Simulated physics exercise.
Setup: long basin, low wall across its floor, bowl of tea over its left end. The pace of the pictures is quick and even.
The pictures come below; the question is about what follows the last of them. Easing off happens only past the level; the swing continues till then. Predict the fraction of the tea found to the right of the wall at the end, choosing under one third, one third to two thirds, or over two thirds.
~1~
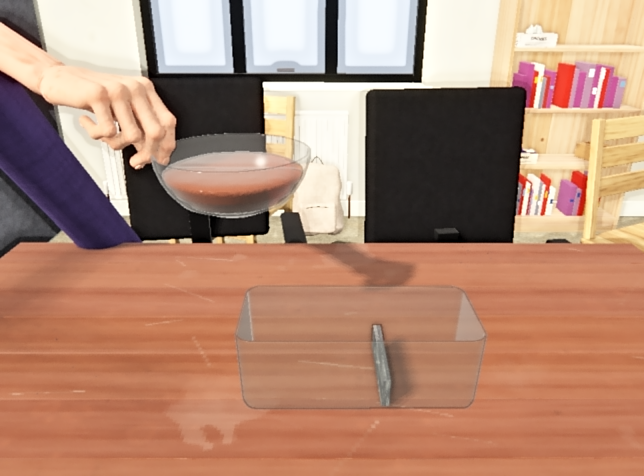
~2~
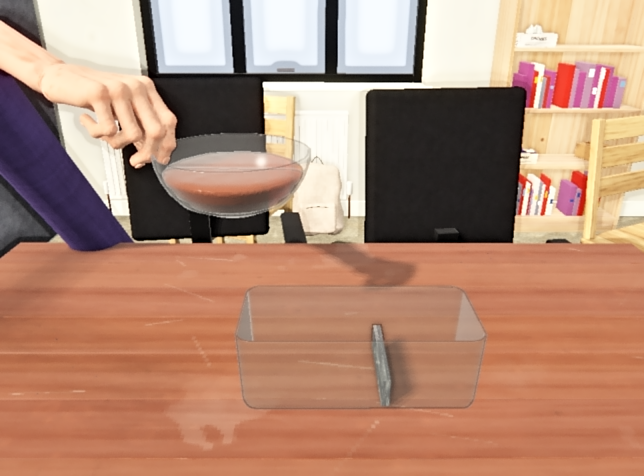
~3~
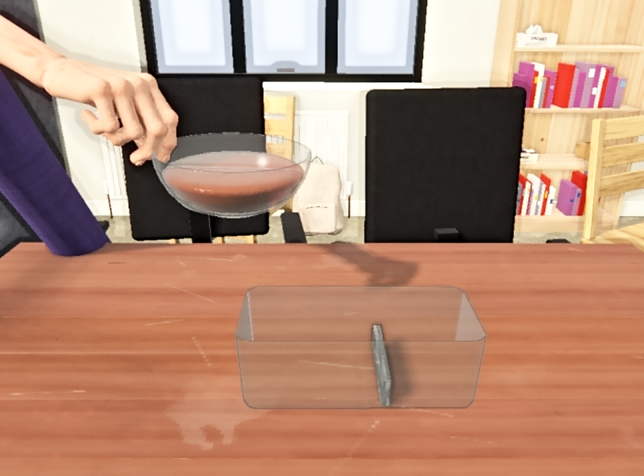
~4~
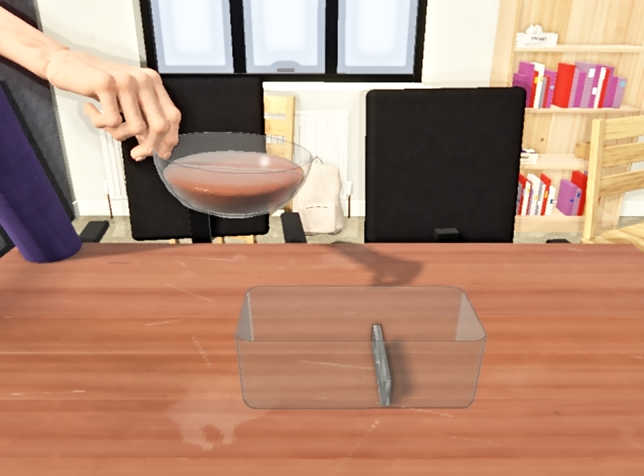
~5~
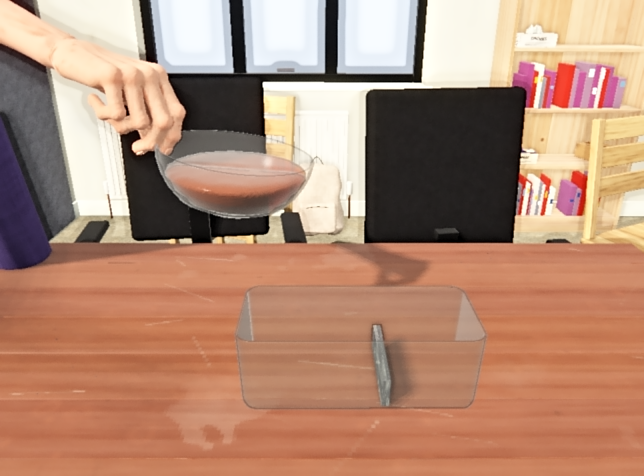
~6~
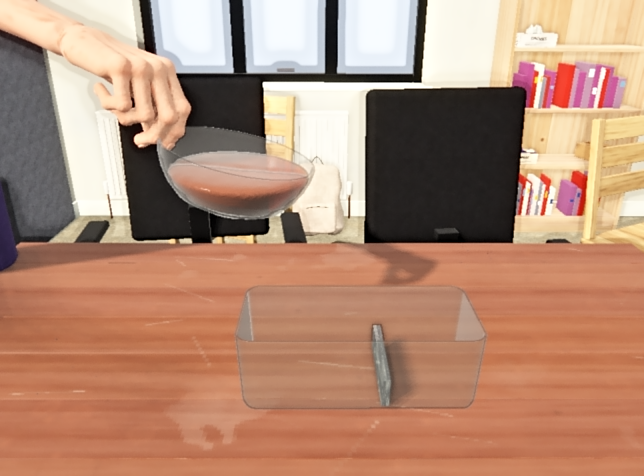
Low band.
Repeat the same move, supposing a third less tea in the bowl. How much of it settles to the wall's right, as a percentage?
Roughly 5 in a hundred.
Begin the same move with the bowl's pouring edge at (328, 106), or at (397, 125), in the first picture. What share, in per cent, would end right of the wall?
40 % and 65 %.
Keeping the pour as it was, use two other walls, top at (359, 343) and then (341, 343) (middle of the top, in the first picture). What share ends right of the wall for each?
First try: Roughly 40 per cent; second try: 60 per cent.
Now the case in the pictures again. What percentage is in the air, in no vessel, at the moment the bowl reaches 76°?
It's close to 55 percent.
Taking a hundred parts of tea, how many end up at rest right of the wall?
Around 10 percent.
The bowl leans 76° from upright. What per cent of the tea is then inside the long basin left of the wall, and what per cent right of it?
So the left part has 20 percent, while the right part has 0.
A moment on, the bowl is tipped on its side and 25 per cent is still to pour, 20 is left of the wall and 1 right of it.
Next, the bowl is tipped right over and 0 per cent is still to pour, 80 is left of the wall and 8 right of it.
Then the bowl is tipped right over and 0 per cent is still to pour, 82 is left of the wall and 12 right of it.
Later the bowl is tipped right over and 0 per cent is still to pour, 82 is left of the wall and 12 right of it.
At rest 82 per cent lies left of the wall, 12 right of it and 7 outside.
